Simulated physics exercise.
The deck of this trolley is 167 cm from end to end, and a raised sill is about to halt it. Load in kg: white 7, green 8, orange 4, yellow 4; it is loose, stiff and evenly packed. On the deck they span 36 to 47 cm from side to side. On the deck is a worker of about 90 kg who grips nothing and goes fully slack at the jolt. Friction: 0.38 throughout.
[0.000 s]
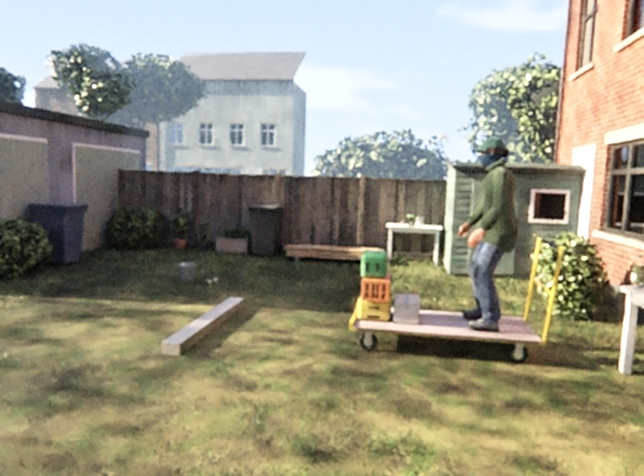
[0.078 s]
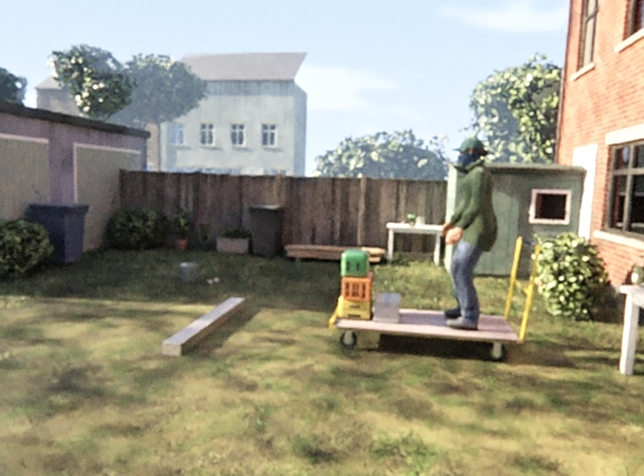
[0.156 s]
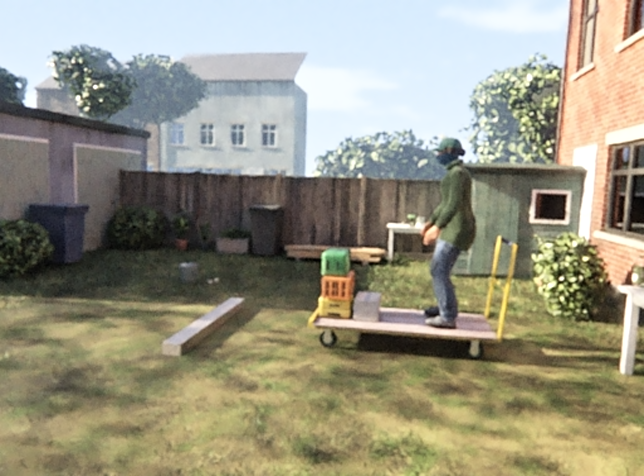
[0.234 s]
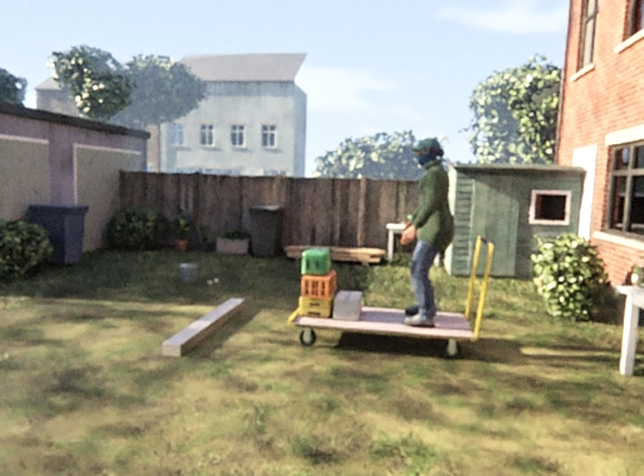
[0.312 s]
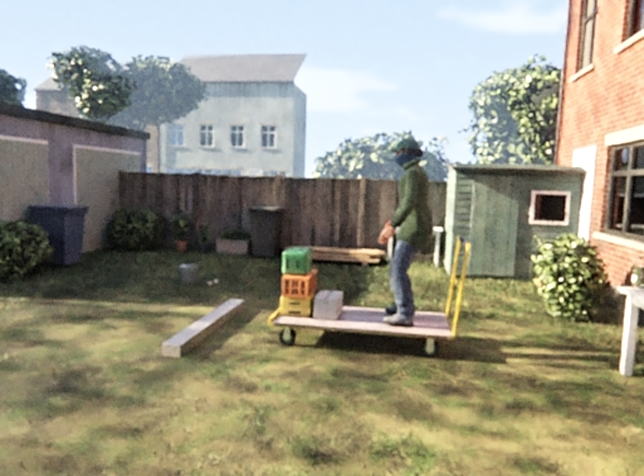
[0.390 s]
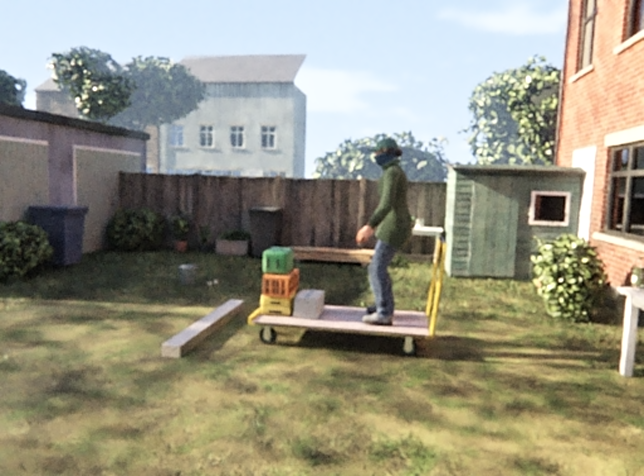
In a fenced backyard, a trolley carrying a standing person and stacked crates rolls left across grass.
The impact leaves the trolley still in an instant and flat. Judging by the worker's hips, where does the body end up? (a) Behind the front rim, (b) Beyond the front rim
The answer is b.
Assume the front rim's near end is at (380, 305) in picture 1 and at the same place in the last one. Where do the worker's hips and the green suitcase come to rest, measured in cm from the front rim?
Hips: 60 cm past; green: 210 cm past.
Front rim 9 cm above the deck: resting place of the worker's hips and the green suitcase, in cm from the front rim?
Result: Hips 110 cm past rim; green 160 cm past rim.
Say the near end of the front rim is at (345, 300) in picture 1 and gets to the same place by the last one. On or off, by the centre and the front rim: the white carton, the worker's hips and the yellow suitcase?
Outcome: White kept; hips kept; yellow kept.
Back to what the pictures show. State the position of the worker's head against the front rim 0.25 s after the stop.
Roughly 60 cm behind the front rim.
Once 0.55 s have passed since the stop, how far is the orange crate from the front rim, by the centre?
Past the rim, near 65 cm.
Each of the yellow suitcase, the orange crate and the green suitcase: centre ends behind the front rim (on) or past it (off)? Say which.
By the last picture you'd see yellow retained, orange shed and green shed.
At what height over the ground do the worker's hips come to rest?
They finish some 20 cm off the ground.
Impact comes at 0.61 s.
After 0.86 s the worker's hips are 73 cm behind the rim, near (278, 250) in the last picture's view.
After 1.16 s the worker's hips are 42 cm behind the rim, near (249, 245) in the last picture's view.
After 1.61 s the worker's hips are 31 cm past the rim, near (181, 281) in the last picture's view.
When all is still (4.6 s), past the rim, green suitcase, orange crate and the worker's hips; behind it, white carton and yellow suitcase.
